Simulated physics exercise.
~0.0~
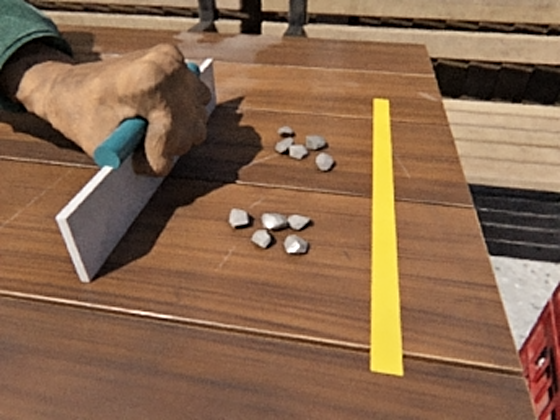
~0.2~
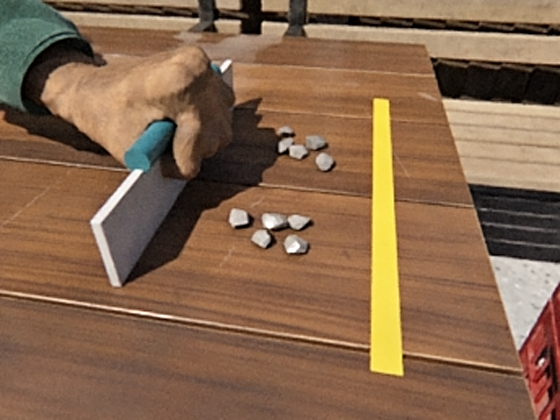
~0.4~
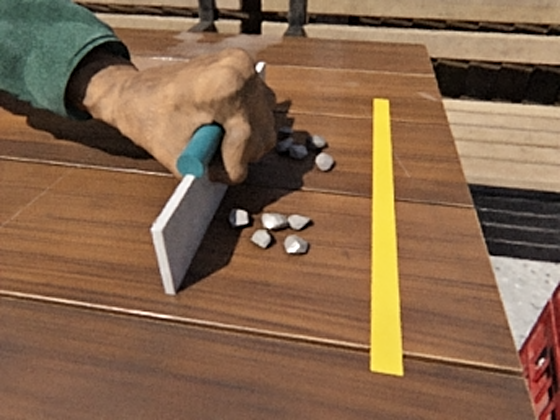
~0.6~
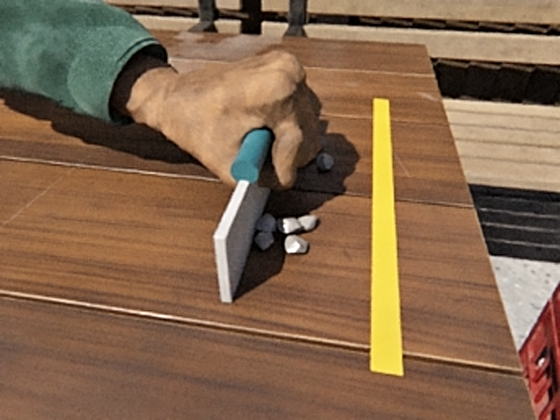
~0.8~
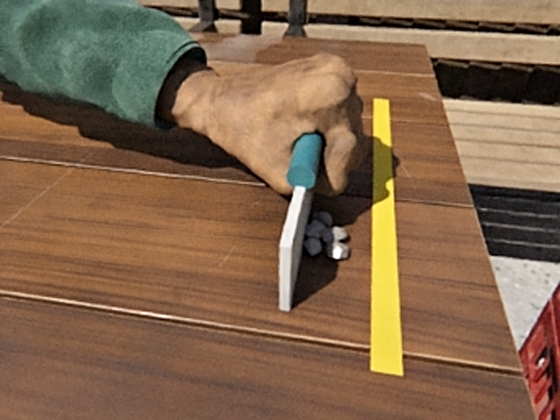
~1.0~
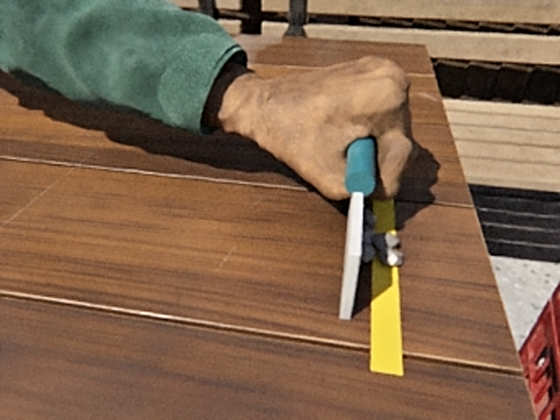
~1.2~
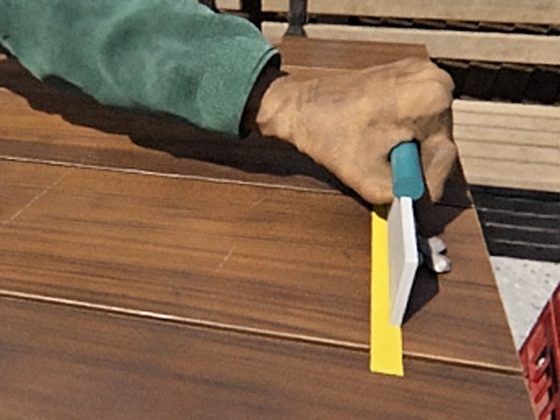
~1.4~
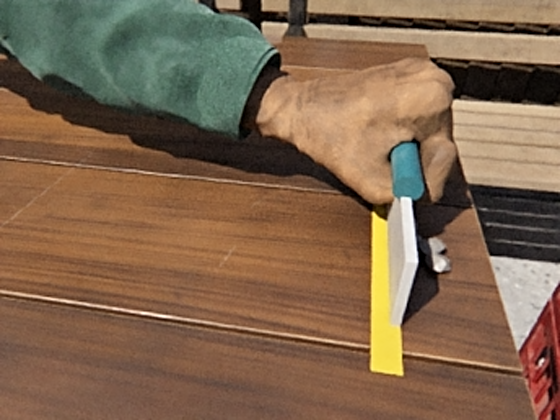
On a sunlit wooden table with a strip of yellow tape near its right side, a hand in a green sleeve grips the teal handle of a pale scraper. Two small batches of grey stones lie between the blade and the tape. The hand slides the scraper to the right, crossing bare wood before the blade meets the stones and gathers them ahead of it. It pushes them up to the tape and across it, the hand covering some from view. Finally the scraper stops at the tape's right side and stays still, with stones visible just ahead of the blade, still on the table.
